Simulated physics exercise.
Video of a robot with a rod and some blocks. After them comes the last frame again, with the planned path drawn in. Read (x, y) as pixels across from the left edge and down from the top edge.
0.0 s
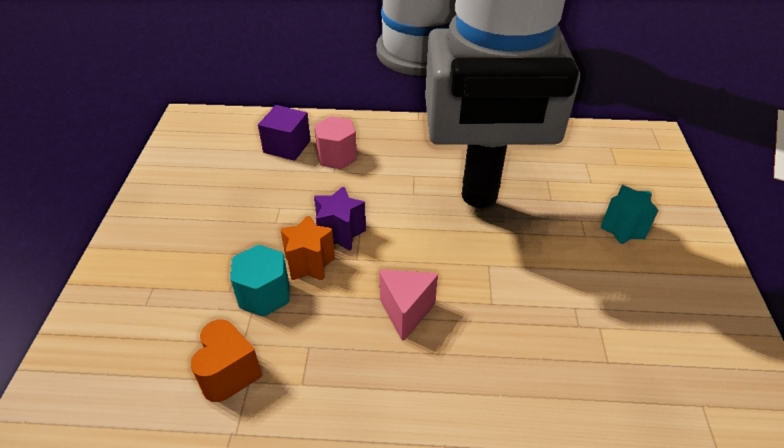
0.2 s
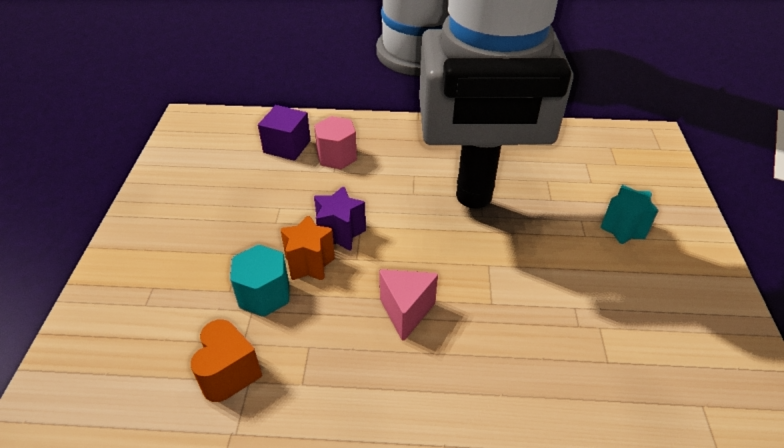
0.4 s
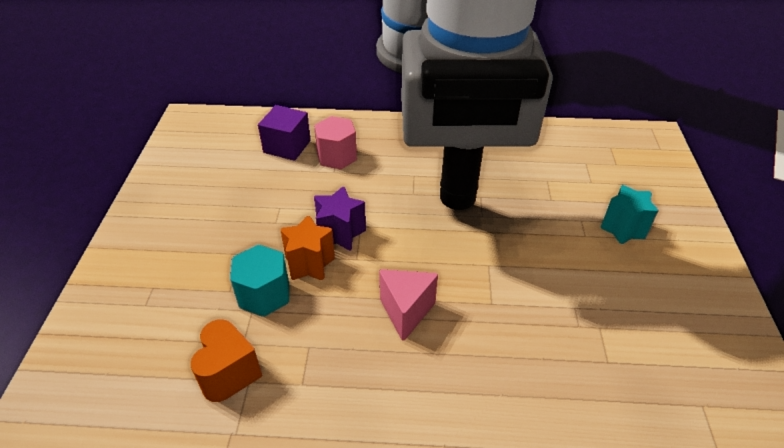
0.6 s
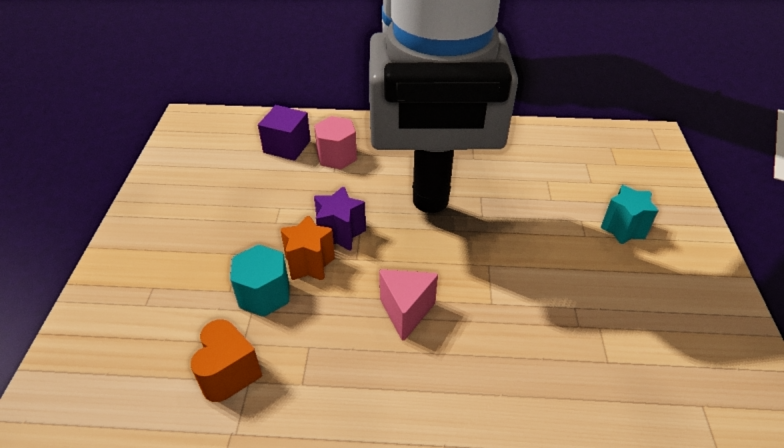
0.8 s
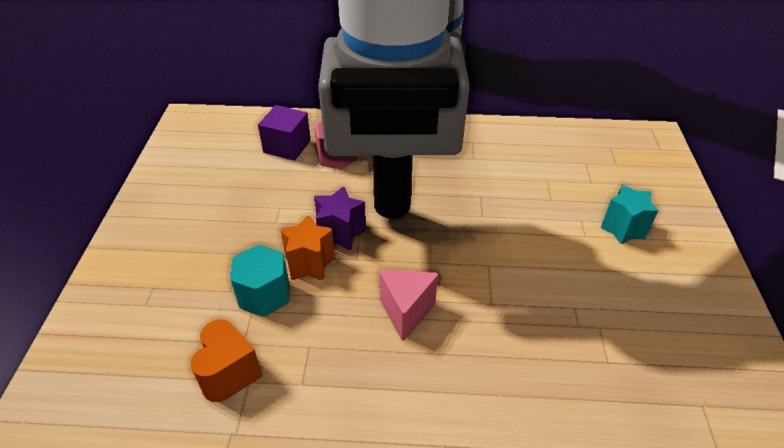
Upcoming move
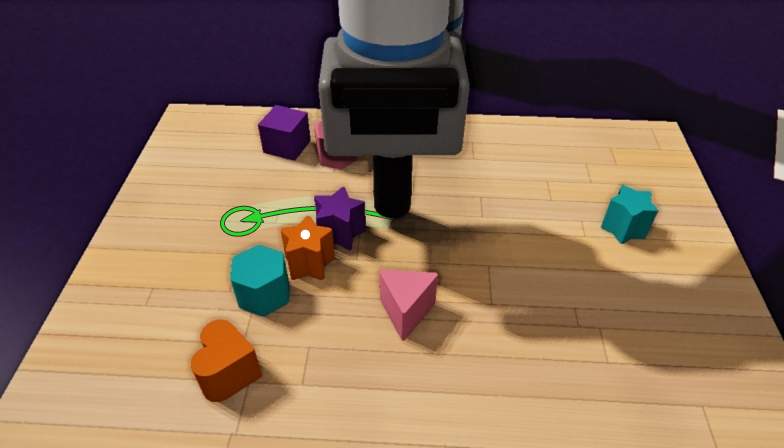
At first, a robot arm holds a black rod upright over a wooden table, to the right of a purple star-shaped block among other colourful blocks. The rod shifts slightly left, then glides farther left until it is close beside the purple star, while all the blocks stay still.
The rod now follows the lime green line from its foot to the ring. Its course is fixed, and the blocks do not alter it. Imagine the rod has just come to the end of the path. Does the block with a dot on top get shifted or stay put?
That block will keep its spot.
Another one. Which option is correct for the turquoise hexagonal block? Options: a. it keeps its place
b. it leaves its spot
The one that fits is a, it keeps its place.
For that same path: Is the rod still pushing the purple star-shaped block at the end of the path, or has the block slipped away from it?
The rod will have lost it.
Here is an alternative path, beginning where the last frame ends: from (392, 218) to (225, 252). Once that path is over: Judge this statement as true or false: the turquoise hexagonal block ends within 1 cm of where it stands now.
This is false.
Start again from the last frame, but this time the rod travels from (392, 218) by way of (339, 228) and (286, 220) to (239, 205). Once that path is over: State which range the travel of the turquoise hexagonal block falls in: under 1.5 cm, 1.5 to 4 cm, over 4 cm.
Medium: 1.5 to 4 cm.
The line goes from (392, 218) through (343, 209) and (292, 210) to (241, 221); the dot is on the orange star-shaped block.
On the path given first. One third of the way, rod at (341, 199); purple star-shaped block at (329, 205), turned 35° anticlockwise.
Two thirds of the way, rod at (290, 200); purple star-shaped block at (323, 205), turned 60° anticlockwise.
At the end, rod at (239, 210); turquoise hexagonal block unmoved; orange star-shaped block unmoved; purple star-shaped block at (323, 205), turned 60° anticlockwise.
